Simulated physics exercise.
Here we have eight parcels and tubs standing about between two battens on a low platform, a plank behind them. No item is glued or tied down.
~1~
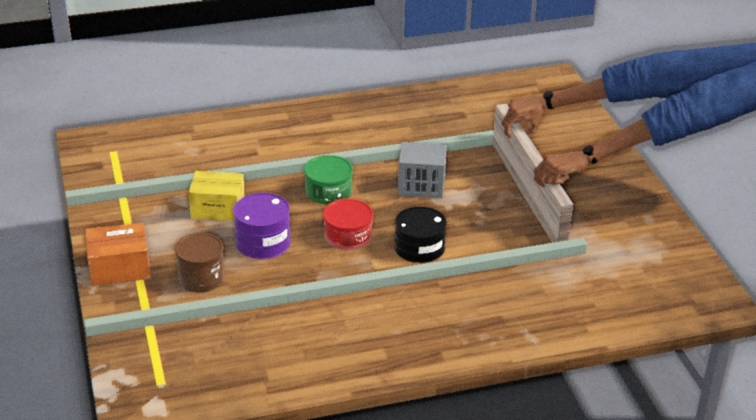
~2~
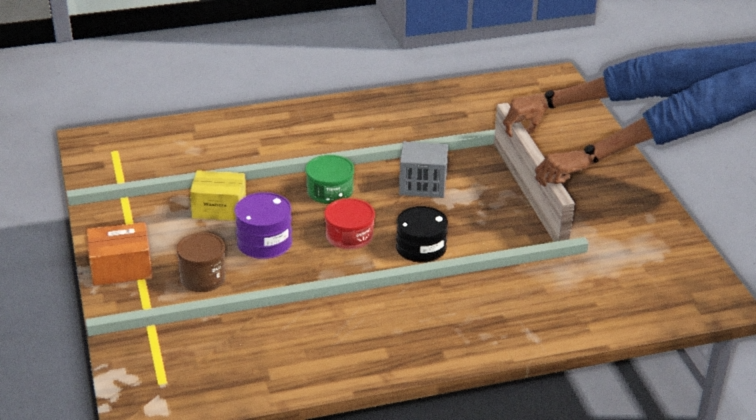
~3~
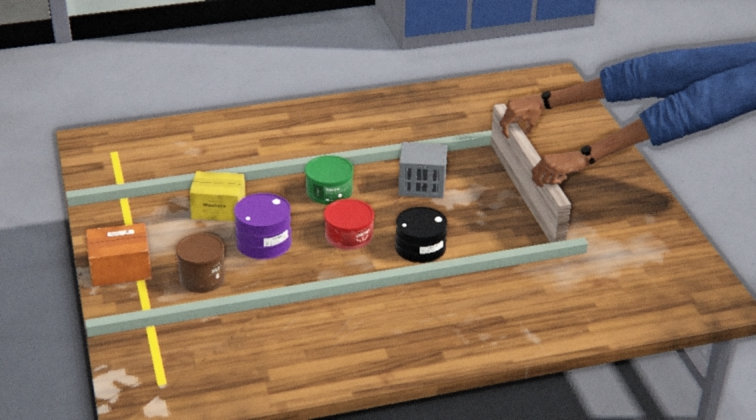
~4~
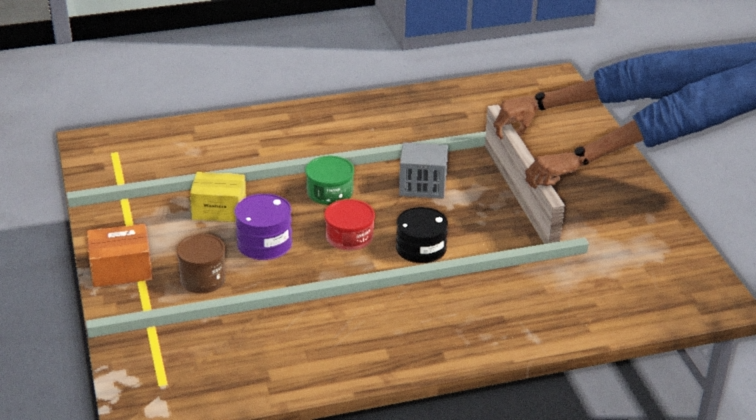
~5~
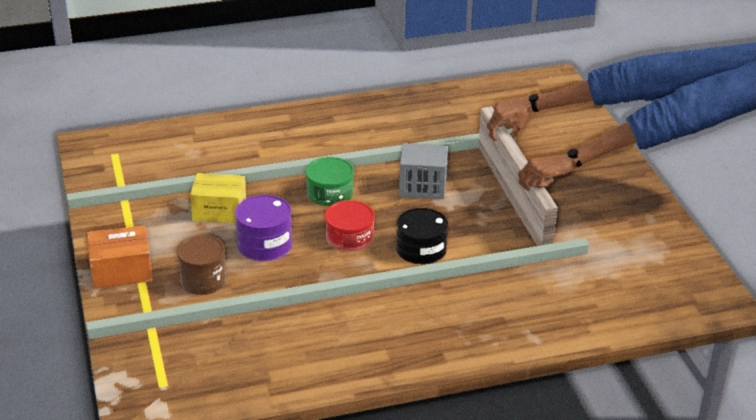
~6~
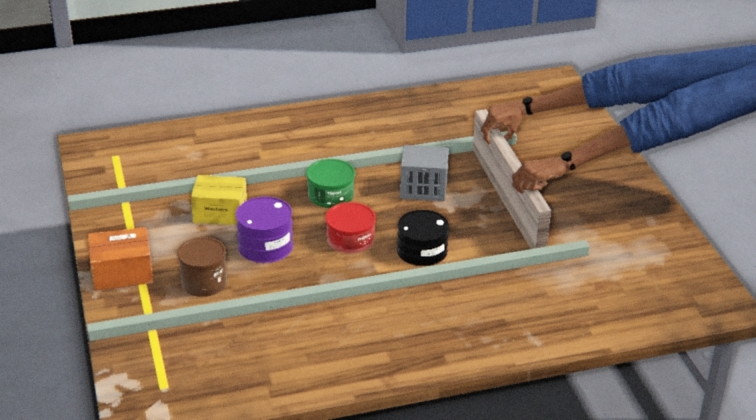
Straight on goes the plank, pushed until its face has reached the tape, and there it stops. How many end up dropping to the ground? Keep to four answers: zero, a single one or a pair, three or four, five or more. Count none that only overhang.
The answer is three or four.
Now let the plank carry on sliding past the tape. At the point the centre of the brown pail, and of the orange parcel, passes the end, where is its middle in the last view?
Around (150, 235) first and around (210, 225) second.
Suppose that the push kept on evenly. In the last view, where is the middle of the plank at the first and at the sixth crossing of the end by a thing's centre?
First: Around (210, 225). Next: Around (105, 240).
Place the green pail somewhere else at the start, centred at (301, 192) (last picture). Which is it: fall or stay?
Lab note: From that start it is gone.
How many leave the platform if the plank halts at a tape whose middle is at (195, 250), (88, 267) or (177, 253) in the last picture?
The counts would be 1, 8 and 1.
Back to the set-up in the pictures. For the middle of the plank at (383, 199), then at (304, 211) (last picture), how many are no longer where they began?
I count 4 first and 6 after.
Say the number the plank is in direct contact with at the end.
The count in contact is 4.
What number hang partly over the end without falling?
0, I think.
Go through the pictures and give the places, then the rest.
In the first frame, orange parcel (118, 254); brown pail (200, 263); yellow parcel (217, 196); plank (530, 173); tape (134, 255).
In the second frame, brown pail (202, 263); red pail (350, 224).
In the third frame, yellow parcel (218, 196); green pail (329, 180).
In the fourth frame, orange parcel (119, 255); grey crate (423, 170).
In the fifth frame, brown pail (202, 265); purple canister (264, 228).
In the sixth frame, orange parcel (121, 258); brown pail (203, 267); yellow parcel (219, 200); plank (509, 179); tape (137, 259).
Early on, none off yet; orange parcel at rest near (121, 258); brown pail at rest near (203, 267); yellow parcel at rest near (219, 200).
A while later, none off yet; orange parcel at rest near (121, 258); brown pail at rest near (203, 267); yellow parcel travelled about its own width near (189, 201).
Further along, none off yet; orange parcel travelled about its own width near (82, 266); brown pail travelled about its own width near (145, 277); yellow parcel travelled well along near (129, 212).
Finally, the number that fall off is three or four; lost, purple canister, yellow parcel, brown pail and orange parcel.
